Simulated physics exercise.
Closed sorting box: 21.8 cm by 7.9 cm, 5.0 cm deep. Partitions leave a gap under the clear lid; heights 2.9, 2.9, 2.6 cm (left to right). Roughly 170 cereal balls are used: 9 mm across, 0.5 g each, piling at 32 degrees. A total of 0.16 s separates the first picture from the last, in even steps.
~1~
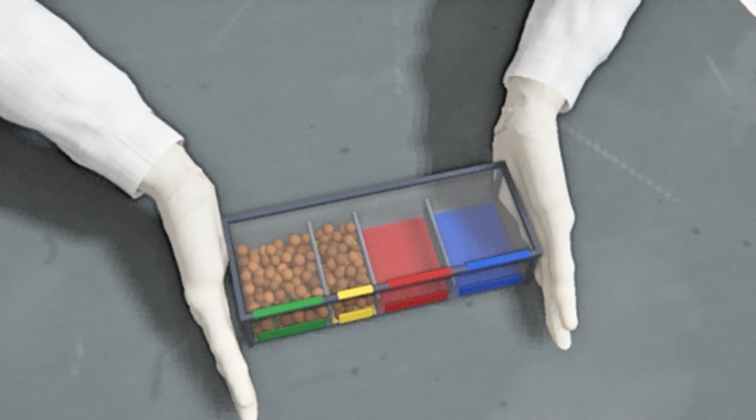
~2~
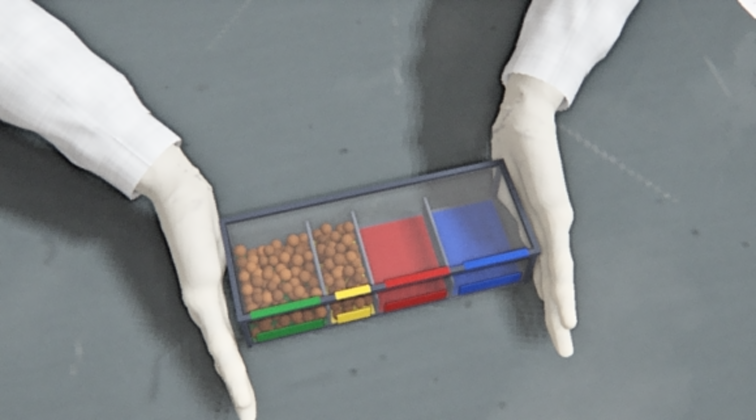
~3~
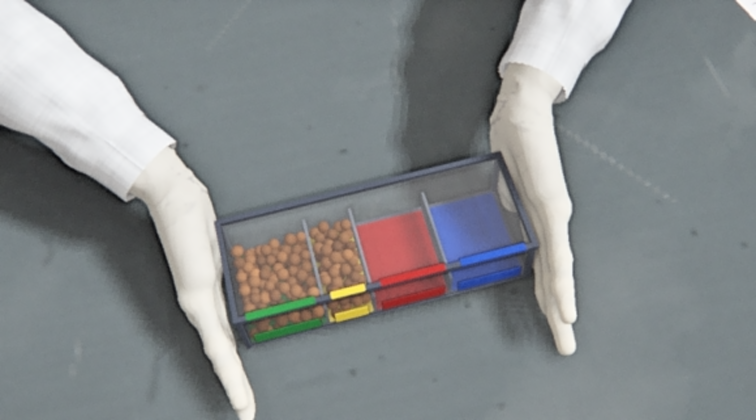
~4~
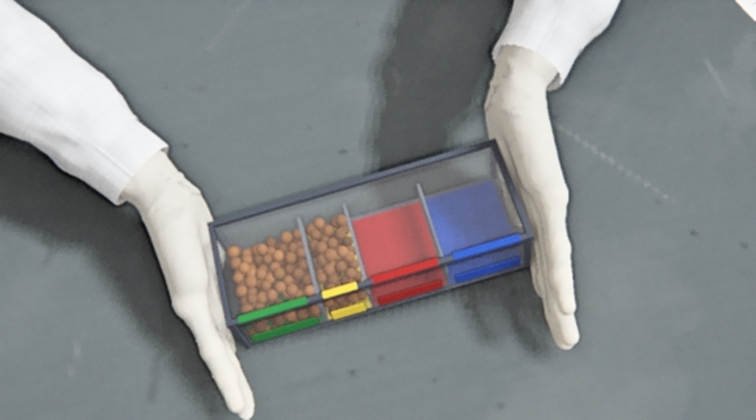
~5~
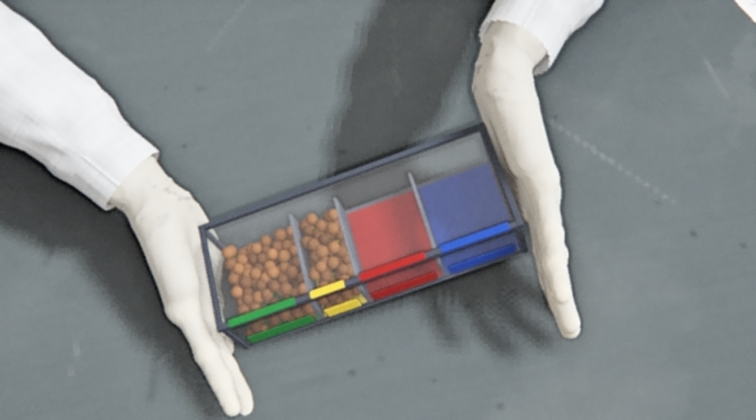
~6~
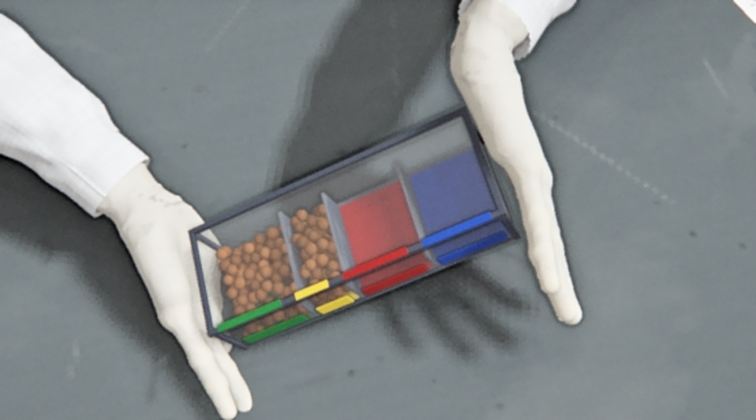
Two gloved hands gradually tilt a clear divided box of brown balls, raising its right end.
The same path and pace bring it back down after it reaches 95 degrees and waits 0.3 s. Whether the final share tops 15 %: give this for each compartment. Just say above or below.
Red below, blue below, green above, yellow below.
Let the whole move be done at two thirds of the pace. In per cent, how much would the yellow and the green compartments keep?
In that case yellow keeps 15 per cent while green keeps 85 per cent.
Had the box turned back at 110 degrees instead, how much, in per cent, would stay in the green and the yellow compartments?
The green compartment would hold 90 per cent, the yellow one 10 per cent.
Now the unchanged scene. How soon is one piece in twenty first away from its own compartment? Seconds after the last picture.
I'd put it at about 0.35 seconds on the clock.
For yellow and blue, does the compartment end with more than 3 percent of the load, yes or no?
Note - yellow affirmative, blue negative.
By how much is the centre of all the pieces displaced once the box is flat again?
2.0 cm.
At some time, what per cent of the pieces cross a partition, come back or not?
The share comes out near 30 per cent.
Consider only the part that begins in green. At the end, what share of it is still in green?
100 %.
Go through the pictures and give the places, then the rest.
In the first frame, box tilt 0 degrees, front corners at (245, 316) and (535, 251); green 60 %, yellow 40 %.
In the second frame, box tilt 1 degrees, front corners at (243, 317) and (534, 250).
In the third frame, box tilt 4 degrees, front corners at (238, 319) and (531, 244), lowest corner left front.
In the fourth frame, box tilt 9 degrees, front corners at (231, 321) and (527, 235), lowest corner left front.
In the fifth frame, box tilt 16 degrees, front corners at (222, 325) and (516, 222), lowest corner left front.
In the sixth frame, box tilt 24 degrees, front corners at (213, 330) and (499, 211), lowest corner left front; green 60 %, yellow 40 %.
Then, 0.53 s after the last picture, tilt 95 degrees; green 85 %, yellow 15 %.
Then, 0.88 s after the last picture, tilt 56 degrees; green 90 %, yellow 10 %.
Then, 1.32 s after the last picture, tilt 0 degrees; green 90 %, yellow 10 %.
In the end, red 0 %, blue 0 %, green 90 %, yellow 10 %.
